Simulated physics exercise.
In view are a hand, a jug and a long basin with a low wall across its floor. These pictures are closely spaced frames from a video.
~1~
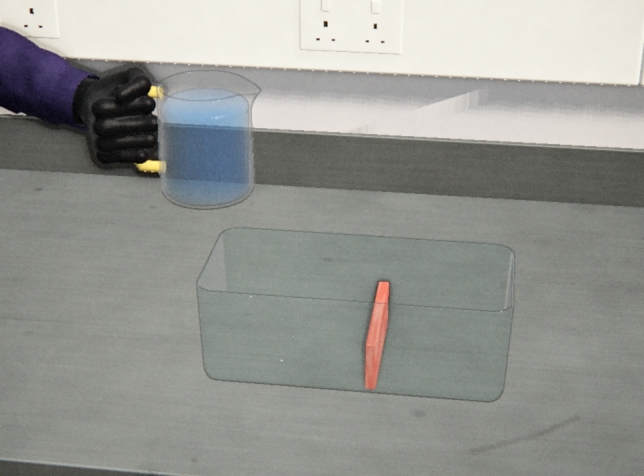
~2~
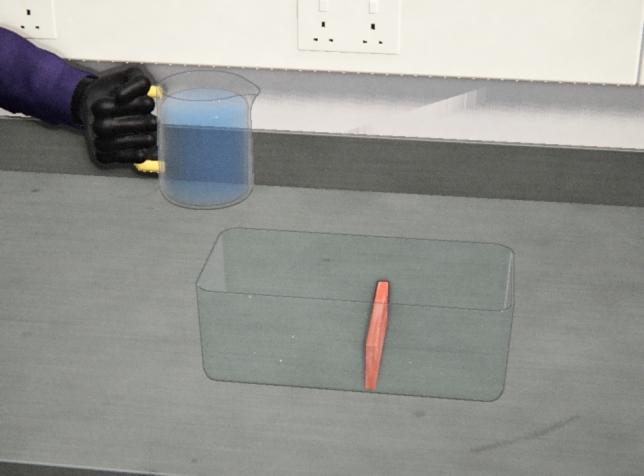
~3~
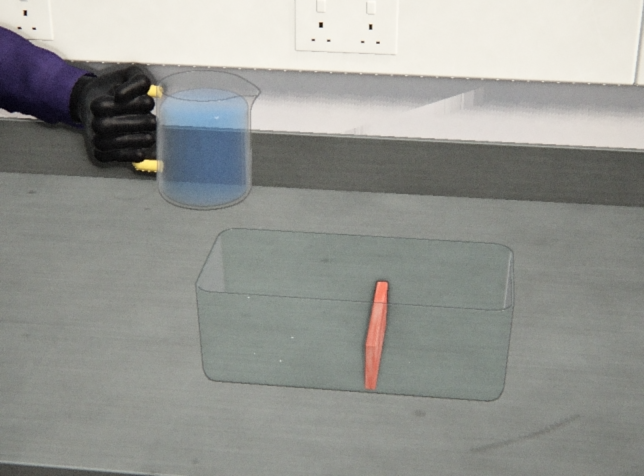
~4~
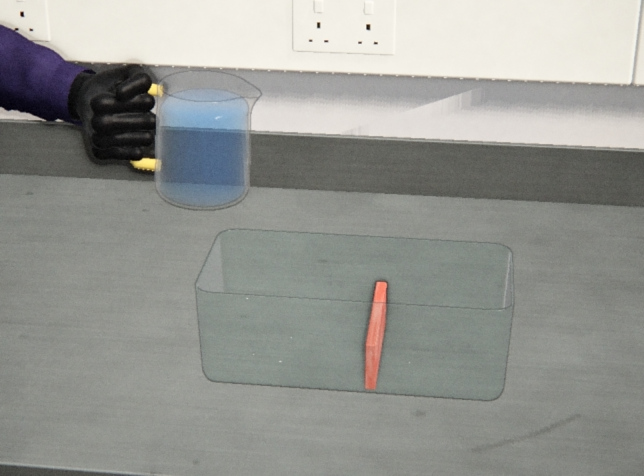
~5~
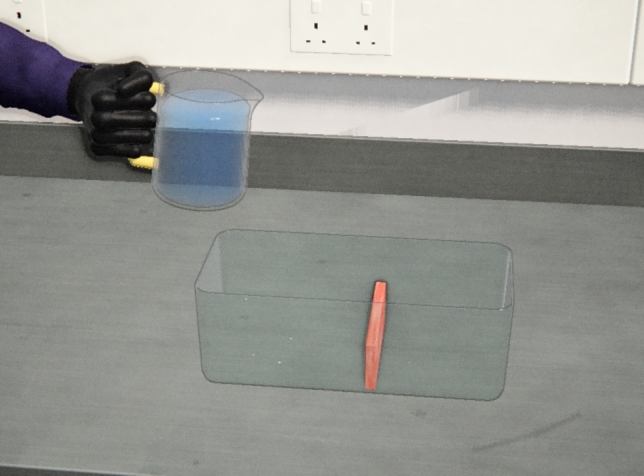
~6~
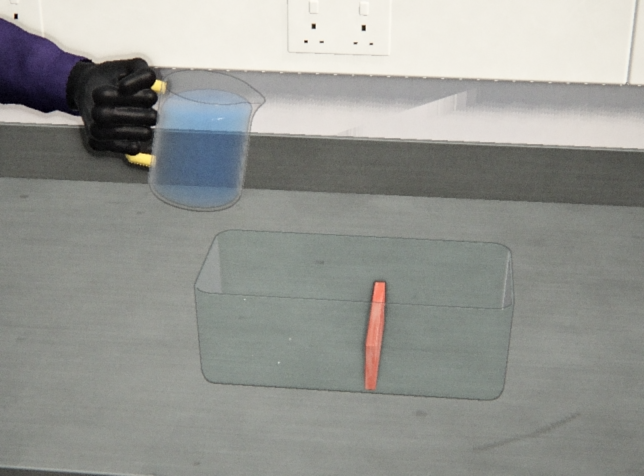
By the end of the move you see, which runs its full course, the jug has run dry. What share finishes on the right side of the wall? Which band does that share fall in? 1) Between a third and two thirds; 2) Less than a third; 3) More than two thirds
Option 2: Less than a third.
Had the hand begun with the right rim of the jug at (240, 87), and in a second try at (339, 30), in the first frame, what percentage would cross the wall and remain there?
The first start gives some 5 %, the second some 95 %.
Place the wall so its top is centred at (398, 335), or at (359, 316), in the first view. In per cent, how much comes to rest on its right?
Roughly 10 per cent first and roughly 10 per cent second.
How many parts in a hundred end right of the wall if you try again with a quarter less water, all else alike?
It comes to near 5 per cent.
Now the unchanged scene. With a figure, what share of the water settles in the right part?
It comes to about 0 per cent.
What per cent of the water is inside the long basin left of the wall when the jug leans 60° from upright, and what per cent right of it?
The left part holds close to 0 per cent, the right part close to 0.
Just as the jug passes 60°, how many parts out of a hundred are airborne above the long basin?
It's close to 10 percent.
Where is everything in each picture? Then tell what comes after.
In the first frame, it leans 0°; its right rim is at (260, 90); the water meets the walls at (163, 98) and (250, 103); the long basin's rim runs from (210, 258) to (513, 279); the wall's top is at (378, 313).
In the second frame, it leans 0°; its right rim is at (260, 90); the water meets the walls at (162, 98) and (249, 103).
In the third frame, it leans 2°; its right rim is at (260, 91); the water meets the walls at (161, 98) and (250, 103).
In the fourth frame, it leans 4°; its right rim is at (261, 93); the water meets the walls at (162, 99) and (250, 104).
In the fifth frame, it leans 6°; its right rim is at (263, 96); the water meets the walls at (163, 100) and (252, 104).
In the sixth frame, it leans 9°; its right rim is at (265, 100); the water meets the walls at (164, 100) and (254, 105).
A moment on, the jug is tipped part way and 88 per cent is still to pour, 1 is left of the wall and 0 right of it.
Next, the jug is tipped on its side and 47 per cent is still to pour, 32 is left of the wall and 0 right of it.
Then the jug is tipped on its side and 14 per cent is still to pour, 75 is left of the wall and 1 right of it.
Later the jug is tipped on its side and 4 per cent is still to pour, 91 is left of the wall and 2 right of it.
Finally, 95 per cent lies left of the wall, 2 right of it and 2 outside.
